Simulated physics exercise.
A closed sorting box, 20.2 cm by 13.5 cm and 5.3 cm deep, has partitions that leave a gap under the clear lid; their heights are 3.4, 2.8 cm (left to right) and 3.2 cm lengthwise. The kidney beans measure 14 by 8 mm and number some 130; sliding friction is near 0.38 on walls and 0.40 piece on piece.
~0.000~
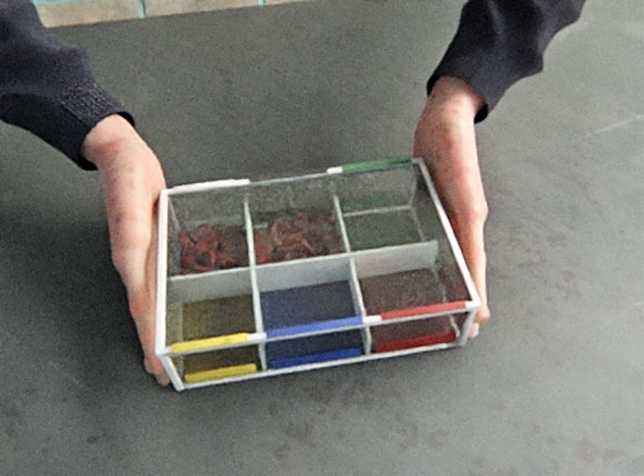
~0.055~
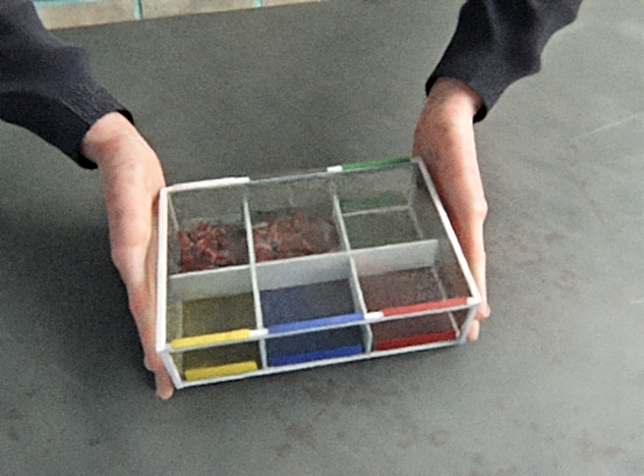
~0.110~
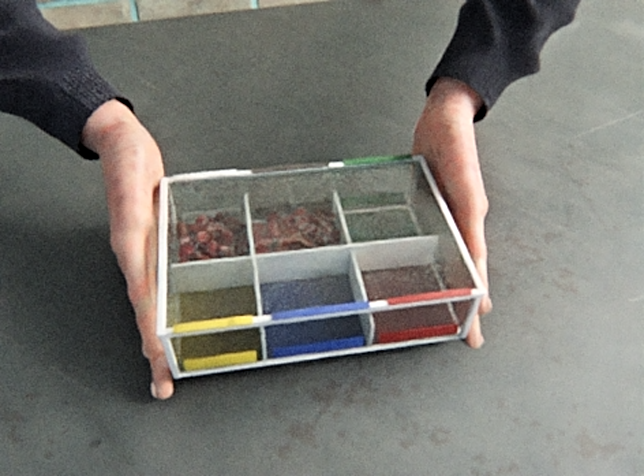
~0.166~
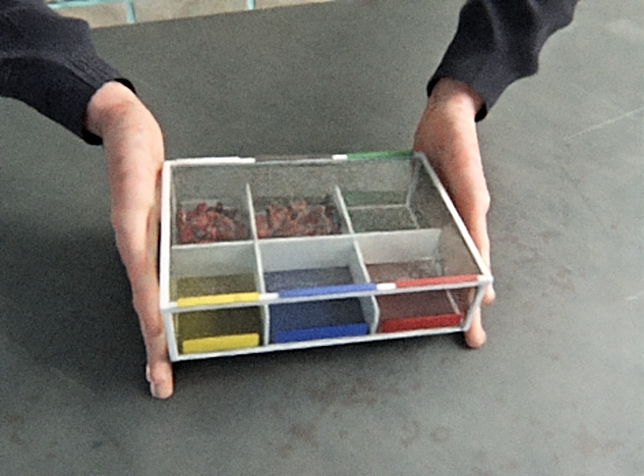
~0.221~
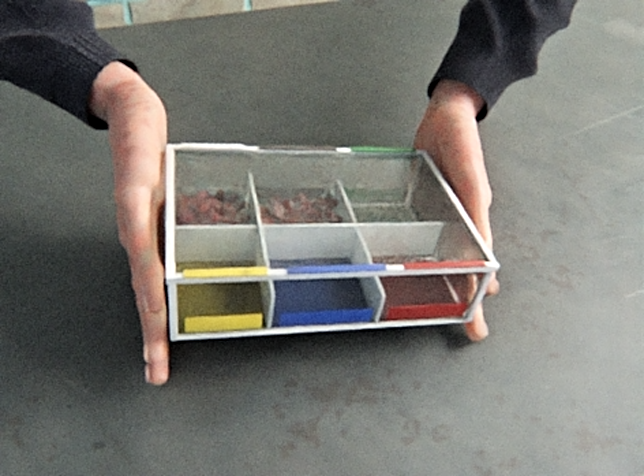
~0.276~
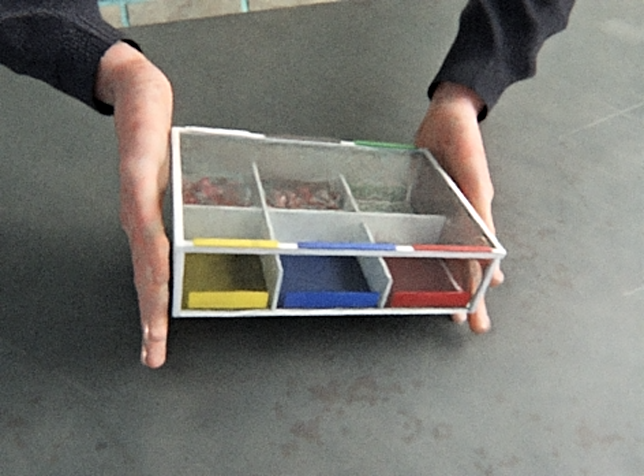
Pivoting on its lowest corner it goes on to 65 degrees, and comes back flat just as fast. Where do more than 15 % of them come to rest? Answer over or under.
Red under, blue under, green under, yellow under, white over, black over.
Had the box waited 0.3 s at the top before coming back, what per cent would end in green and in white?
In that case green 10; white 50.
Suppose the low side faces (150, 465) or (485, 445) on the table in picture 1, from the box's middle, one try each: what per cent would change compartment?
About 5 and 15 per cent.
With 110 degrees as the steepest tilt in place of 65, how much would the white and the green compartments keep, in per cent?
Then: White 25, green 50.
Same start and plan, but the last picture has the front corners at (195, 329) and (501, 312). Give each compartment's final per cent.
Red 5; blue 10; green 5; yellow 0; white 40; black 40.
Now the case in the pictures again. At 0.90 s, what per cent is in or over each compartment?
Red 0, blue 0, green 0, yellow 0, white 55, black 45.
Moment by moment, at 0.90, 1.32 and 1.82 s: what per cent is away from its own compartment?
In turn: 0, 10, 10.
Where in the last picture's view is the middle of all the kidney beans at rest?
Around (279, 239).
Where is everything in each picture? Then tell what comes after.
The first frame shows box tilt 0 degrees, front corners at (163, 350) and (473, 303); white 55 %, black 45 %.
The second frame shows box tilt 1 degrees, front corners at (164, 346) and (474, 300).
The third frame shows box tilt 5 degrees, front corners at (165, 331) and (478, 291), lowest corner right back.
The fourth frame shows box tilt 10 degrees, front corners at (168, 305) and (484, 278), lowest corner right back.
The fifth frame shows box tilt 15 degrees, front corners at (174, 276) and (490, 265), lowest corner right back.
The sixth frame shows box tilt 20 degrees, front corners at (183, 244) and (497, 252), lowest corner right back; white 55 %, black 45 %. Its pace works out near 90 degrees a second.
After 0.90 s, tilt 63 degrees; white 55 %, black 45 %.
After 1.32 s, tilt 27 degrees; green 5 %, white 45 %, black 50 %.
Then, at 1.82 s, tilt 0 degrees; green 5 %, white 45 %, black 50 %.
At rest (2.2 s), red 0 %, blue 0 %, green 5 %, yellow 0 %, white 45 %, black 50 %.
